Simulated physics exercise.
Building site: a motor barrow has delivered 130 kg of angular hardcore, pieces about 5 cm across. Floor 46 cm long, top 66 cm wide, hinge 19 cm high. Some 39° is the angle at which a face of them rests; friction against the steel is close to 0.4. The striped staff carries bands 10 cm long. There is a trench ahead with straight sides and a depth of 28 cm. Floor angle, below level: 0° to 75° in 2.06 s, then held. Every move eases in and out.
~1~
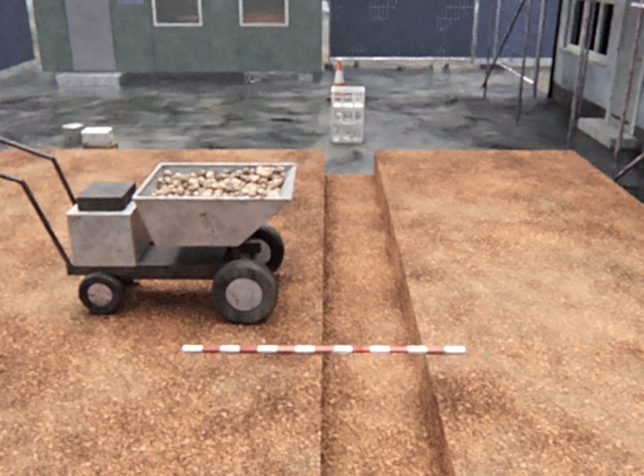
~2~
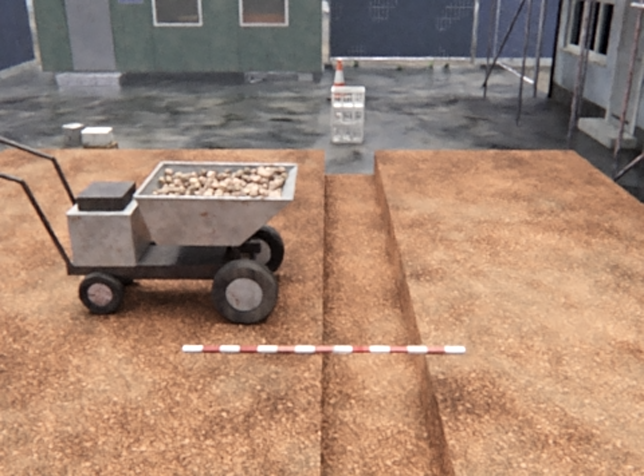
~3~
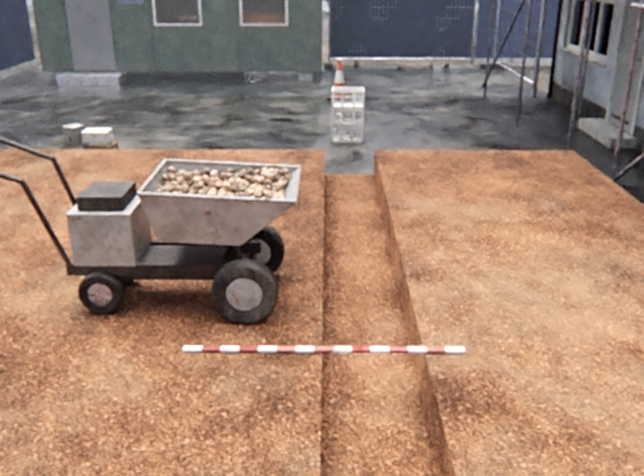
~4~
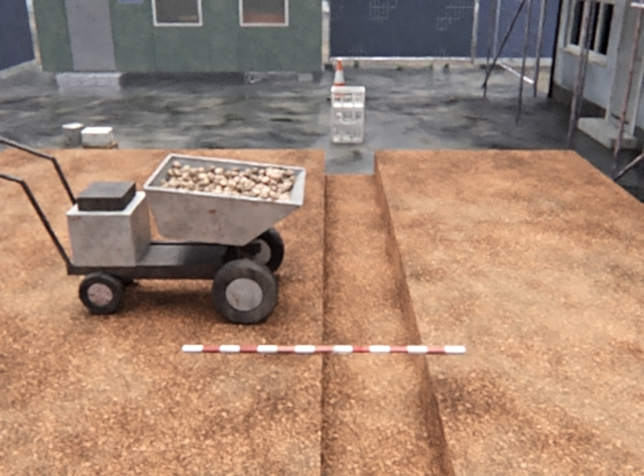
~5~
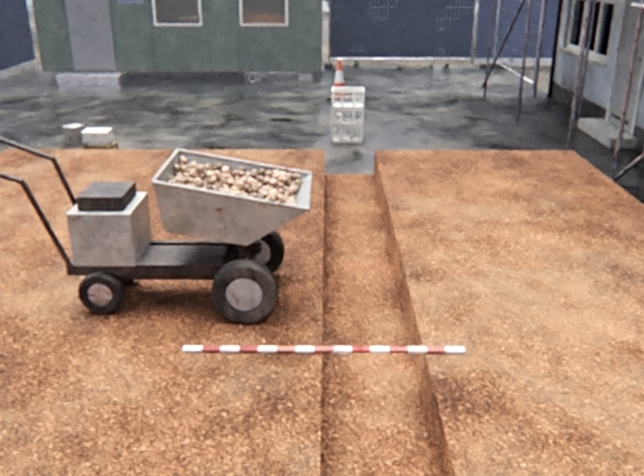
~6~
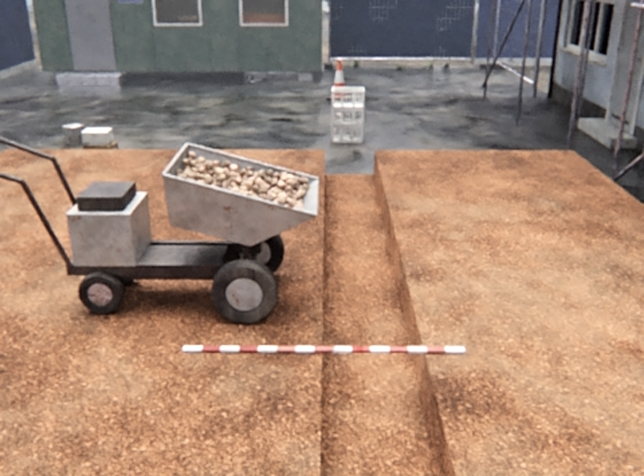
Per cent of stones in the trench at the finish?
About 100 %.
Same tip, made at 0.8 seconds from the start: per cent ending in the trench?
With that timing, about 100 per cent.
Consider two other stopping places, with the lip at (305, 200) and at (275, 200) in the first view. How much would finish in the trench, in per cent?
First place: Near 100%; second place: Near 100%.
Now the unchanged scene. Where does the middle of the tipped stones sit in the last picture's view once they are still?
Somewhere around (379, 327) in the last picture.
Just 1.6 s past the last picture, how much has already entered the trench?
Close to 65 per cent at that time.
Then, 0.9 s after the last picture the floor is at 63°, 99 % in the skip, 1 % in the trench; the foremost stones are at (366, 280).
Then, 1.6 s after the last picture the floor is at 75°, 35 % in the skip, 65 % in the trench; the foremost stones are at (408, 332).
Then, 1.9 s after the last picture the floor is at 75°, 6 % in the skip, 94 % in the trench; the foremost stones are at (411, 343).
Then, 3.9 s after the last picture the floor is at 75°, 0 % in the skip, 100 % in the trench; the foremost stones are at (409, 336).
